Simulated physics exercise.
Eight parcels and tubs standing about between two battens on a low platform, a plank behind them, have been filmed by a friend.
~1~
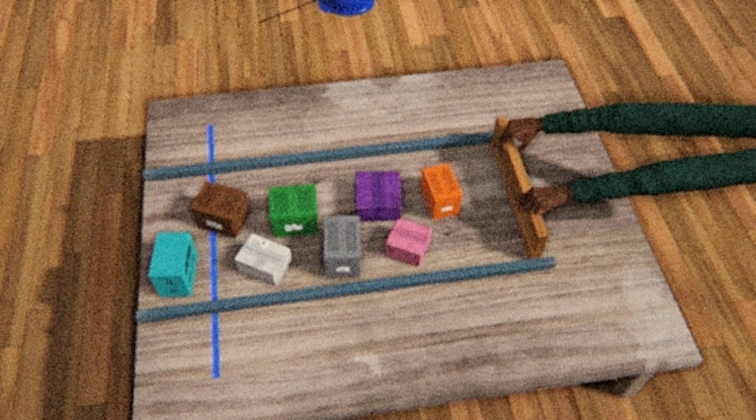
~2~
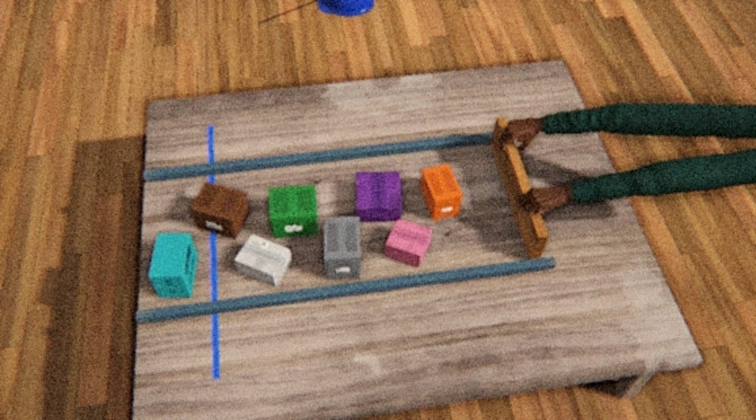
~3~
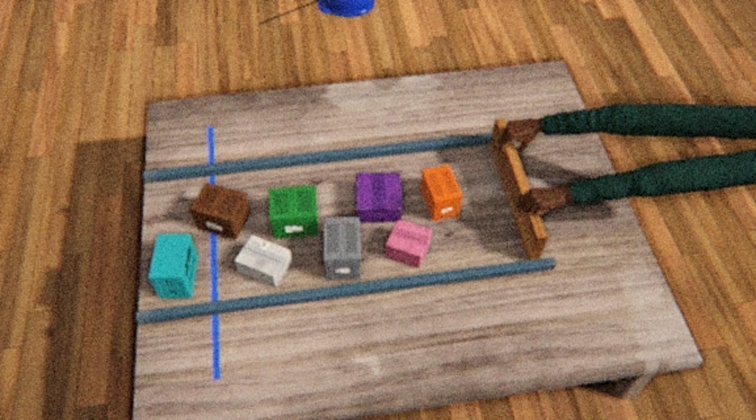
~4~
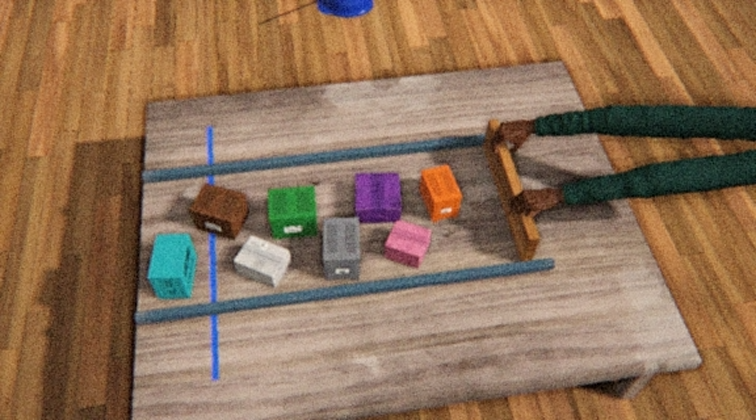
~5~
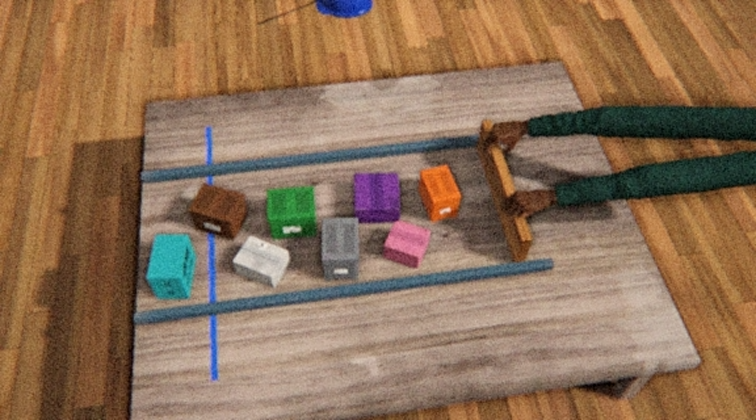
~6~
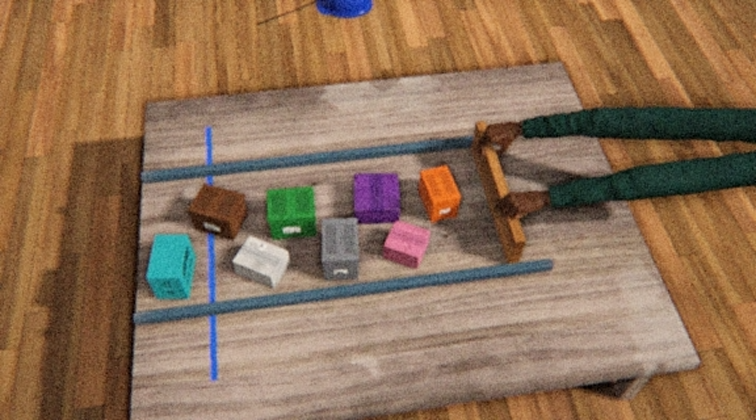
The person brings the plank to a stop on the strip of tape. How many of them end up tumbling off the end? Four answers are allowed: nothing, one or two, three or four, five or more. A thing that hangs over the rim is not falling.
Three or four tumble down.
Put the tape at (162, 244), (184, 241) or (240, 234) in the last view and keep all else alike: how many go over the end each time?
You'd get 6, then 6, then 2.
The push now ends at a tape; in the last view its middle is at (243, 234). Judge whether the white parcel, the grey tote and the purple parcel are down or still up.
Taking them in turn: White parcel is still there, grey tote is still there, purple parcel is still there.
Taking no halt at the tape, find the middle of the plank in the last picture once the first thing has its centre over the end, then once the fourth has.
At the first moment about (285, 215), at the next about (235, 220).
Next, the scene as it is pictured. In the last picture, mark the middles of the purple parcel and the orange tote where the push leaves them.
Listed as asked: First (157, 223), and then (194, 222).
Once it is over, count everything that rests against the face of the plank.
2 end up touching it.
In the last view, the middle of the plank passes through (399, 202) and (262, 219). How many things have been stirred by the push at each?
The number moved is 3 and then 8.
A little later, none off yet; turquoise crate at rest near (172, 267); brown tote at rest near (219, 213); white parcel at rest near (262, 262).
Next, none off yet; turquoise crate at rest near (171, 267); brown tote shifted about its own width near (163, 221); white parcel shifted about its own width near (214, 271).
When it is over, the number that fall off is three or four; down, green tote, white parcel, brown tote and turquoise crate.
